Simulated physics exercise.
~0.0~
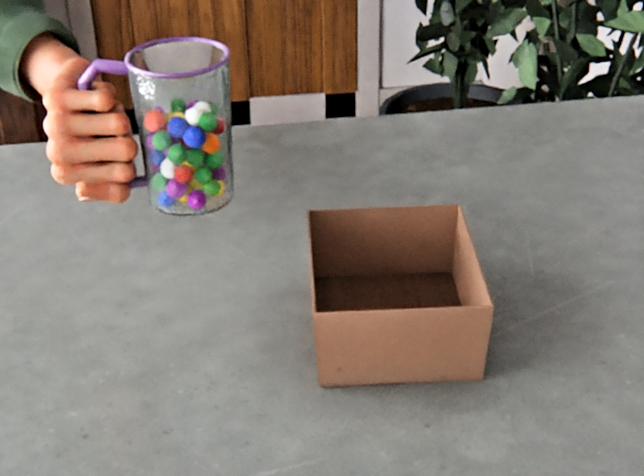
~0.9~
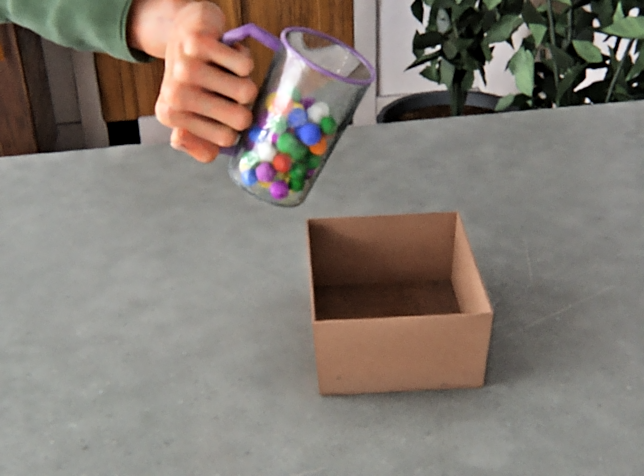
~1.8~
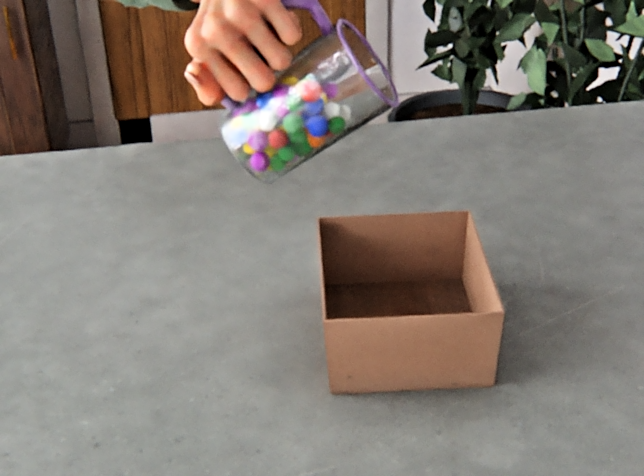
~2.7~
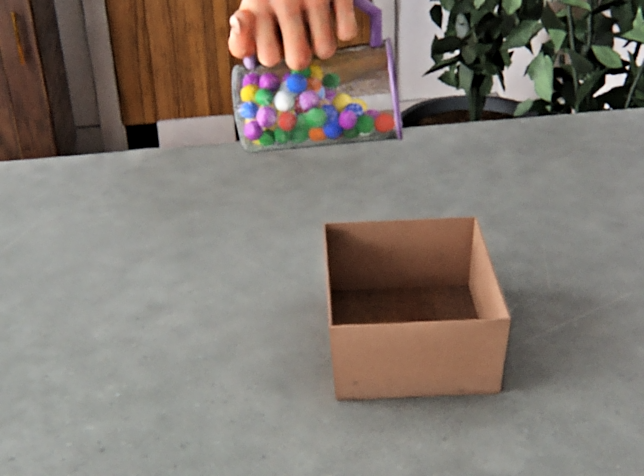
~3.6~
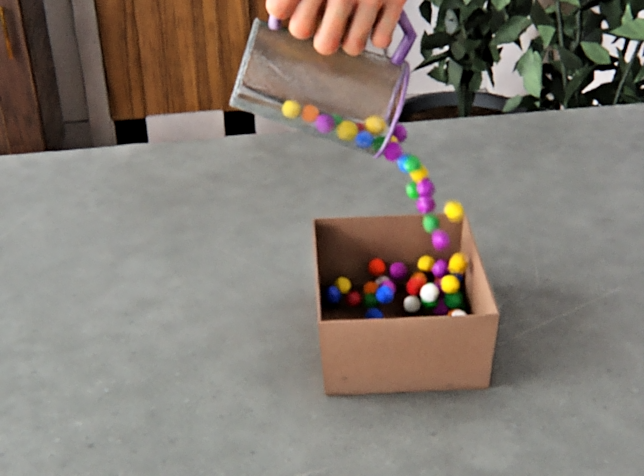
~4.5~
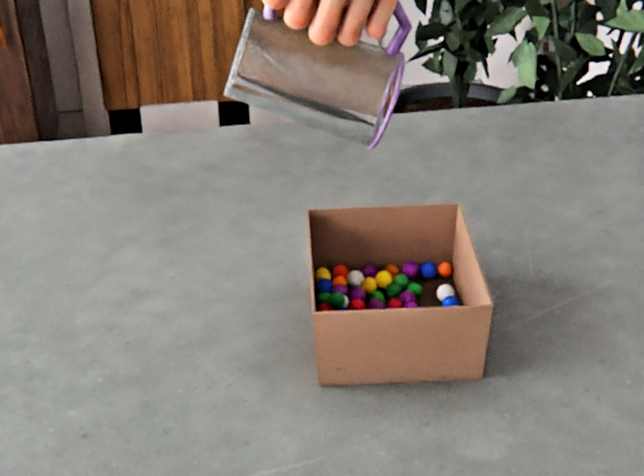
A hand tips a clear cup and pours all its colourful marbles into a cardboard box.
